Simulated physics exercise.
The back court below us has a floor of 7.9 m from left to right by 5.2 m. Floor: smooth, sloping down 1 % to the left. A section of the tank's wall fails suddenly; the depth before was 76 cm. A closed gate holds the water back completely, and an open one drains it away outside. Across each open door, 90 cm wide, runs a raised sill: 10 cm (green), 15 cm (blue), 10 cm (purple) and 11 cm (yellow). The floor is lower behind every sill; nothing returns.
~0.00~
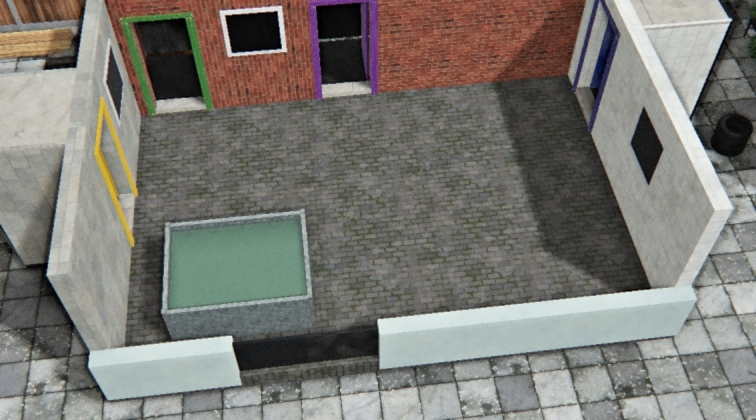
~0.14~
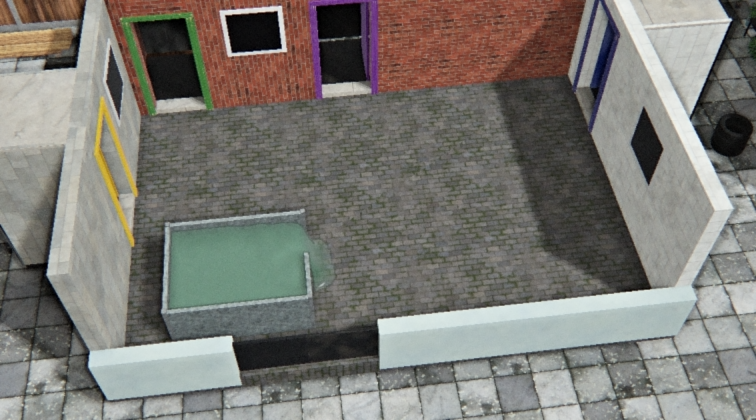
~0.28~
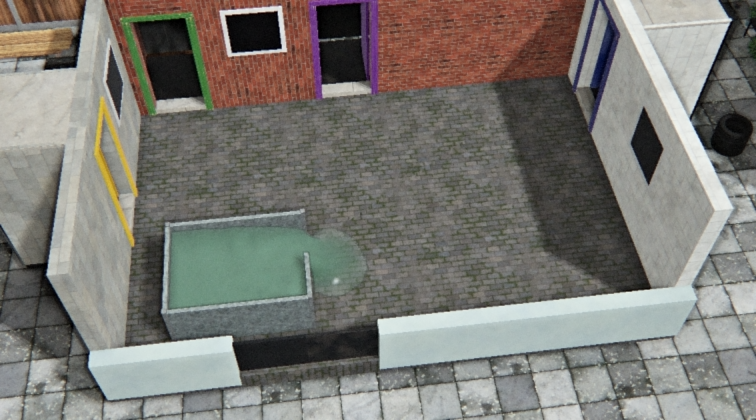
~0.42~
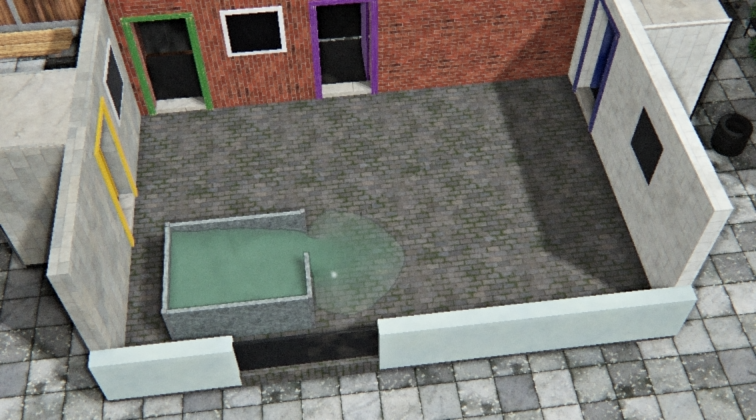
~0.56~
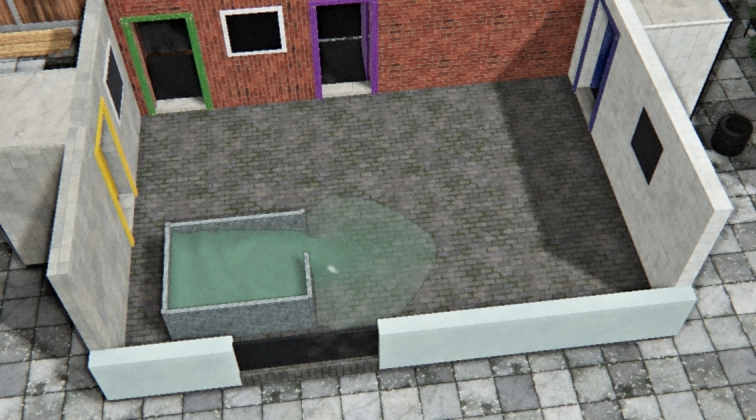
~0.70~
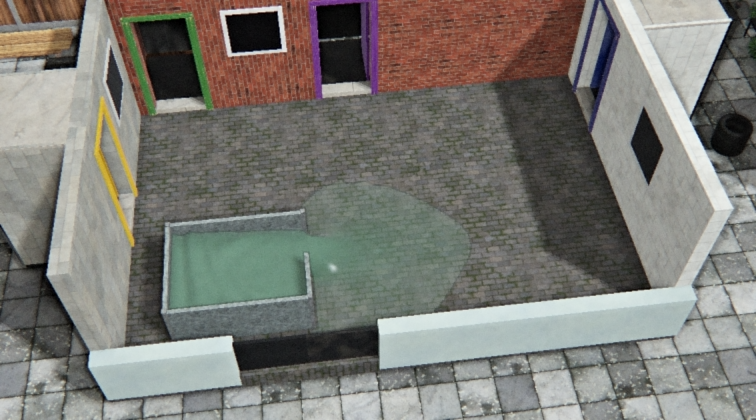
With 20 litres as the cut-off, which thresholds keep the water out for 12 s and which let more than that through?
Over 12 s: The green door holds it off; the blue door holds it off; the purple door holds it off; the yellow door holds it off.
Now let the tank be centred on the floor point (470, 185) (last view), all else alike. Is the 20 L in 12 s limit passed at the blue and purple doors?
For the blue door, the amount is too high; for the purple door, the amount is acceptable.
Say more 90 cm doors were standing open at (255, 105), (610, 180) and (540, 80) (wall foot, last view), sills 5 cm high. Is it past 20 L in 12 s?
Result in order - not enough, more than that, more than that.
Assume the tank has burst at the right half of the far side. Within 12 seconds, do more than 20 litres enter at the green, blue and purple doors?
Then it goes green too high, blue fine, purple too high.
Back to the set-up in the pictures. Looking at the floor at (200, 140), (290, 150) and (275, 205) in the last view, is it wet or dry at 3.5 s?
Untouched, untouched, untouched.
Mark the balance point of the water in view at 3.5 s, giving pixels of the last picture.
I'd say somewhere around (404, 243).
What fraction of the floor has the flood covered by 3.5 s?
Roughly 60 percent.
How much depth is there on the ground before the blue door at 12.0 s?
About 3.5 cm.
After 1.4 s water covers 35 % of the floor and is deepest (38 cm) near (317, 259); green door not reached, blue door not reached, purple door not reached, yellow door not reached.
After 2.2 s water covers 55 % of the floor and is deepest (28 cm) near (317, 259); green door not reached, blue door not reached, purple door not reached, yellow door not reached.
After 3.5 s water covers 60 % of the floor and is deepest (22 cm) near (606, 287); green door not reached, blue door 11 cm at the sill, 0 L in, purple door 3 cm at the sill, 0 L in, yellow door not reached.
After 7.0 s water covers 65 % of the floor and is deepest (12 cm) near (500, 101); green door not reached, blue door 10 cm at the sill, 1 L in, purple door 6 cm at the sill, 0 L in, yellow door not reached.
After 12.0 s water covers 95 % of the floor and is deepest (12 cm) near (140, 136); green door 9 cm at the sill, 1 L in, blue door 4 cm at the sill, 1 L in, purple door 5 cm at the sill, 0 L in, yellow door 10 cm at the sill, 0 L in.
